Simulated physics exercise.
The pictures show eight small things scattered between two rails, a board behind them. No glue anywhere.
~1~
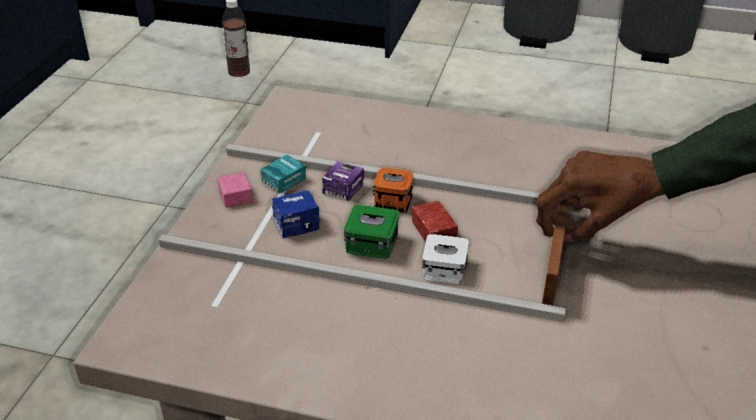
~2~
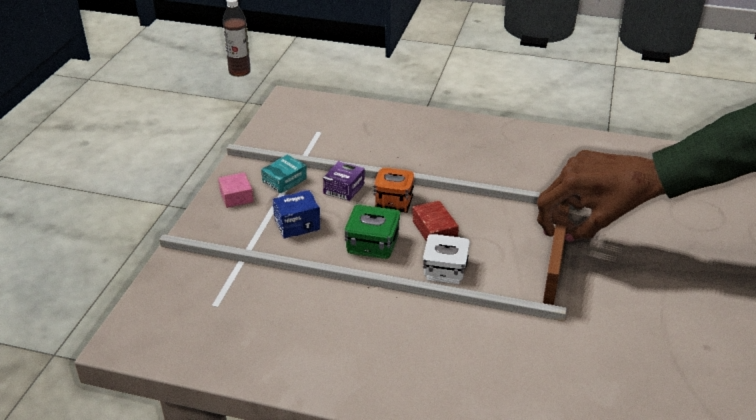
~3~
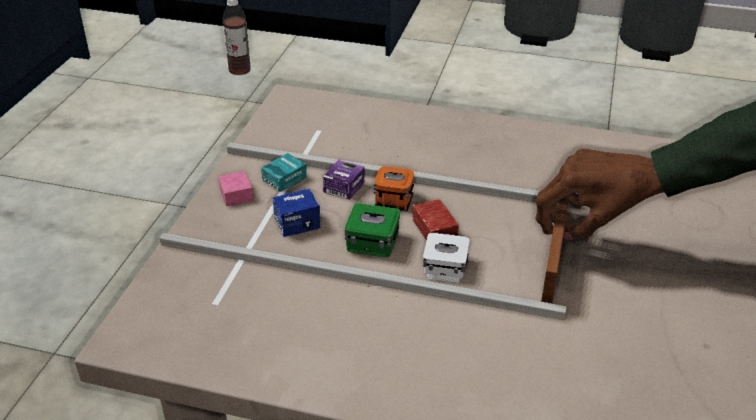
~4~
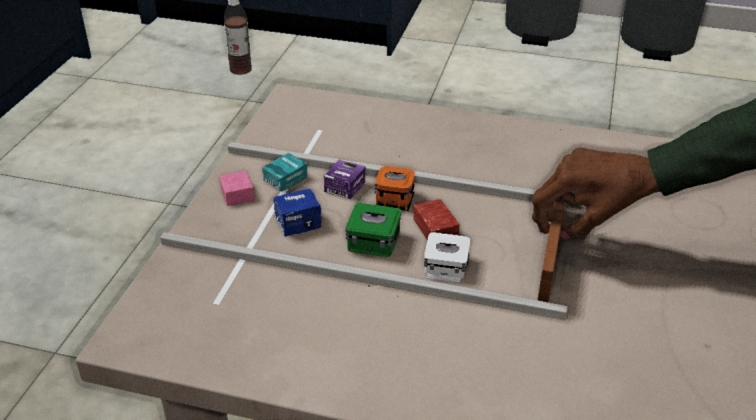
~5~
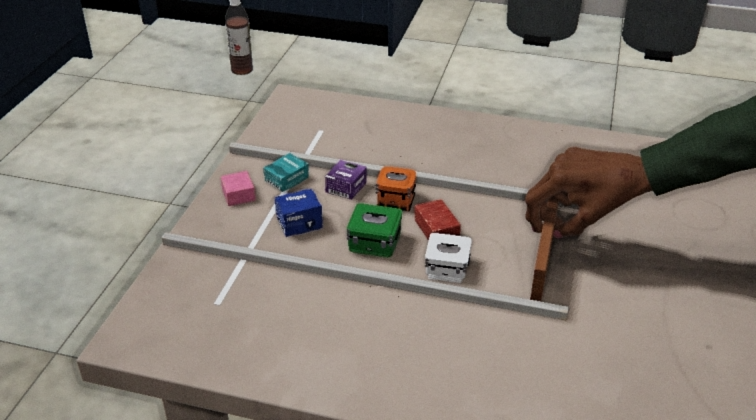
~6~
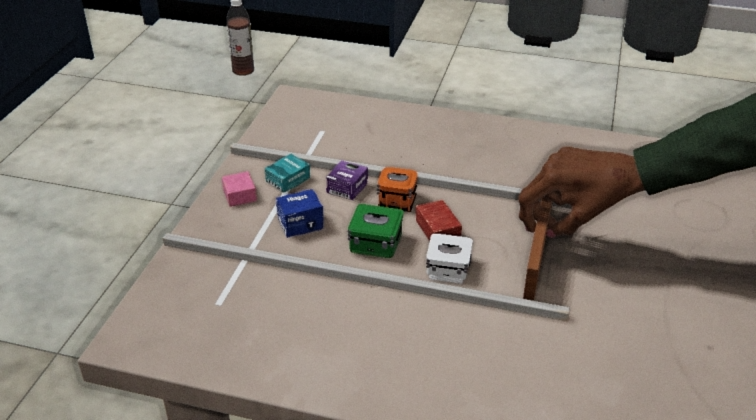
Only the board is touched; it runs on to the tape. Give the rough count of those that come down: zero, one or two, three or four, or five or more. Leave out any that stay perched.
Outcome: The number that fall off is one or two.
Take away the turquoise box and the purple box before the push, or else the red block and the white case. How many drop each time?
It would be 1 and 0.
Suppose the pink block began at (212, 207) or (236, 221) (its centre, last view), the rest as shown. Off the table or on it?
The pink block is lost; survives.
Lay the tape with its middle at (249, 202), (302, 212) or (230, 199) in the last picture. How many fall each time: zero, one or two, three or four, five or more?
Taking them in turn, 3 or 4; no fall at all; at least five.
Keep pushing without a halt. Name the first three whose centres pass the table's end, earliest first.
In order: The blue box, the turquoise box, the green case.
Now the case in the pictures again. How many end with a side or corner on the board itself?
The number is 3.
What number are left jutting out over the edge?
That would be 1.
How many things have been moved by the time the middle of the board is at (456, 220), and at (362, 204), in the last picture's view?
First 2, then 6.
Soon after, none off yet; pink block at rest near (239, 189); turquoise box at rest near (288, 173); blue box at rest near (300, 213).
After that, none off yet; pink block at rest near (239, 189); turquoise box at rest near (288, 173); blue box displaced about its own width near (269, 207).
And then, none off yet; pink block moving near (234, 188); turquoise box displaced about its own width near (254, 166); blue box displaced well along near (203, 204).
In the end, the number that fall off is one or two; gone, blue box.
